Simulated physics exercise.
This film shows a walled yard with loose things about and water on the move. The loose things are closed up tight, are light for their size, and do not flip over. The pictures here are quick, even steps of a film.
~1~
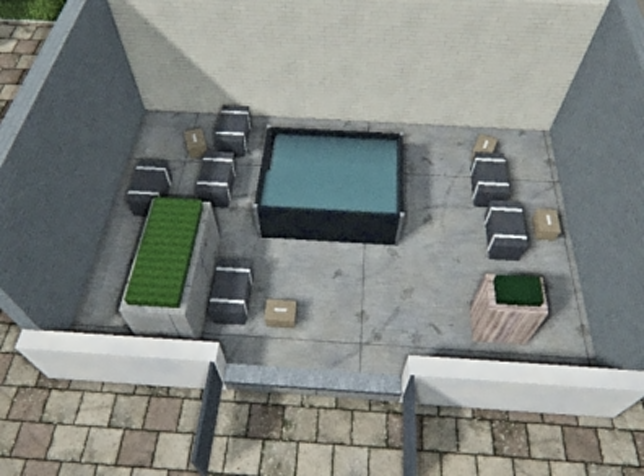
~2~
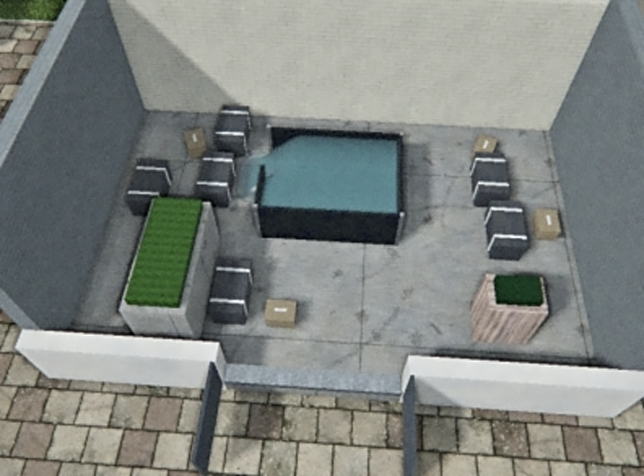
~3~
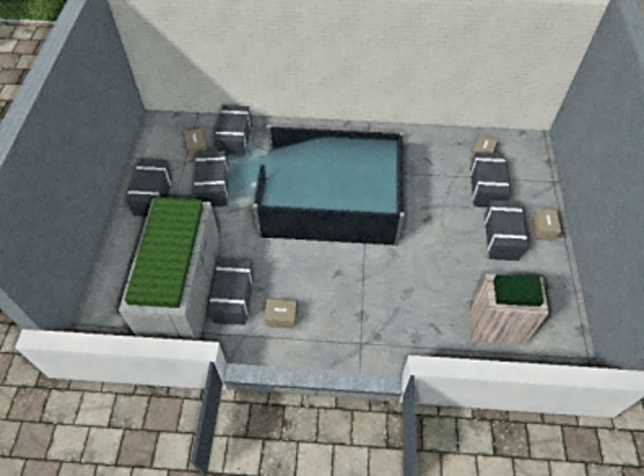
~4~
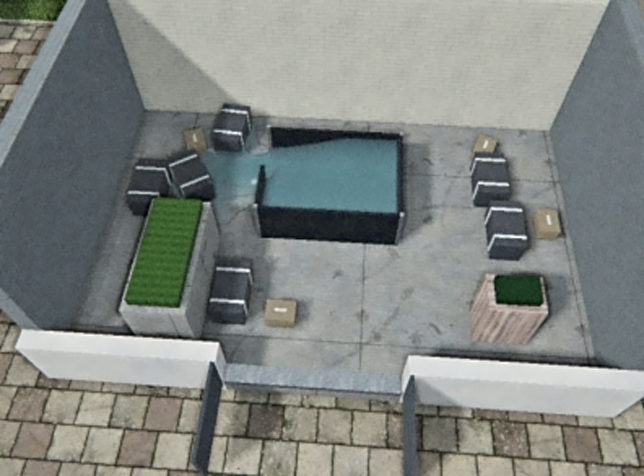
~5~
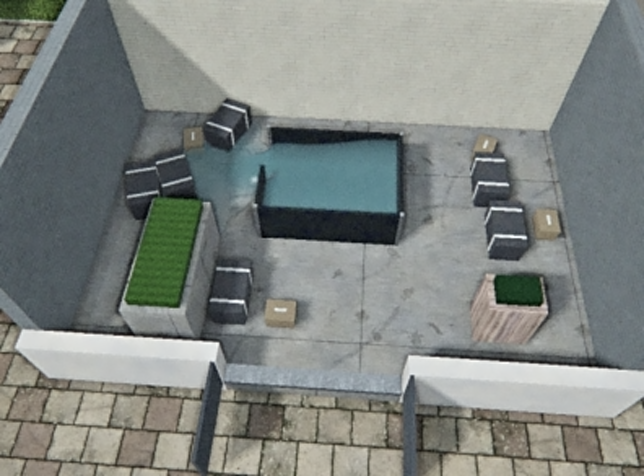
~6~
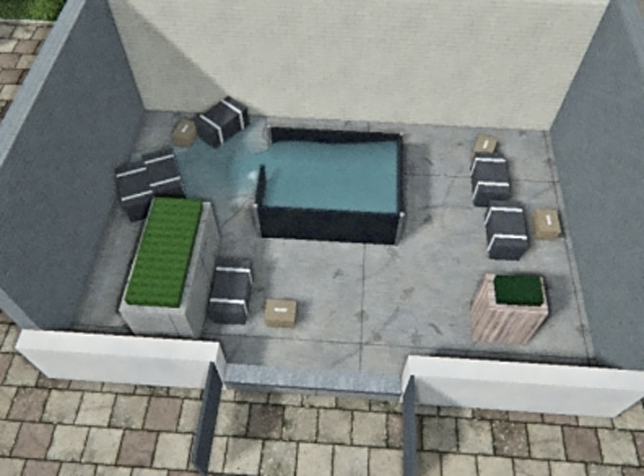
Blue-green water pours out through an opened left side of a dark rectangular tank in a walled, paved yard seen from high above. Dark boxes with pale straps and small brown cartons sit on both sides, with grass-topped blocks nearer the front. The water spreads left, pushing the nearest dark box against another, then turning a rear box and nudging a carton, while the right side stays still.
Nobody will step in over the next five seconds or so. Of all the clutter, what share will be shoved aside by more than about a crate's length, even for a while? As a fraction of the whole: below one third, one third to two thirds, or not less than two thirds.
The fraction is one third to two thirds.
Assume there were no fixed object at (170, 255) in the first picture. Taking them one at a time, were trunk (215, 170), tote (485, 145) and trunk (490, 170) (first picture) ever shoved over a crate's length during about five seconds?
Went a long way, then never got far, then never got far.
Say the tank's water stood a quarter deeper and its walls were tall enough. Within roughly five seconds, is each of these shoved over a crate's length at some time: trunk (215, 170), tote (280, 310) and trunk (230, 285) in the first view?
Object 1: Covered it. Object 2: Didn't cover it. Object 3: Didn't cover it.
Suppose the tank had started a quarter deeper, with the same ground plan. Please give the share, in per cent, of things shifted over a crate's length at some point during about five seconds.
I'd put it near 40 out of a hundred.
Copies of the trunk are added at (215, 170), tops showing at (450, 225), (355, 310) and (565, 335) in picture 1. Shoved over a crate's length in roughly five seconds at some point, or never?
The answers, in order, are remains nearby, remains nearby and remains nearby.
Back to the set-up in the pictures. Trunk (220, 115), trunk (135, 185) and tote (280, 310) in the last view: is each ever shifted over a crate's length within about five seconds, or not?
Goes that far; goes that far; short of that.
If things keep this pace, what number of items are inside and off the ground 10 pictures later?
Exactly 3.
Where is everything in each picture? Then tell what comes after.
In the first picture, a trunk at (215, 171) rests on the ground; a tote at (195, 138), on the bottom; 0 of 10 have shifted.
In the second picture, a trunk at (215, 171) rests on the ground; a tote at (195, 138) rests on the ground; 0 of 10 have shifted.
In the third picture, a trunk at (210, 171), on the bottom, close to its start; a tote at (195, 138), on the bottom; 1 of 10 have shifted.
In the fourth picture, a trunk at (189, 171), on the bottom, a stride from its start; a tote at (195, 138), on the bottom; 1 of 10 have shifted.
In the fifth picture, a trunk at (174, 170) rests on the ground, a stride from its start; a tote at (193, 136) rests on the ground, close to its start; 4 of 10 have shifted.
In the sixth picture, a trunk at (162, 170) rests on the ground, a stride from its start; a tote at (185, 129) rests on the ground, close to its start; 4 of 10 have shifted.
A moment on, 3 of 10 are well off their spots; 2 afloat.
Next, 4 of 10 are well off their spots; 3 afloat.
Later, 3 of 10 are well off their spots; 4 afloat.
In the end, 4 of 10 are well off their spots, and 4 have been at some point; 4 afloat.
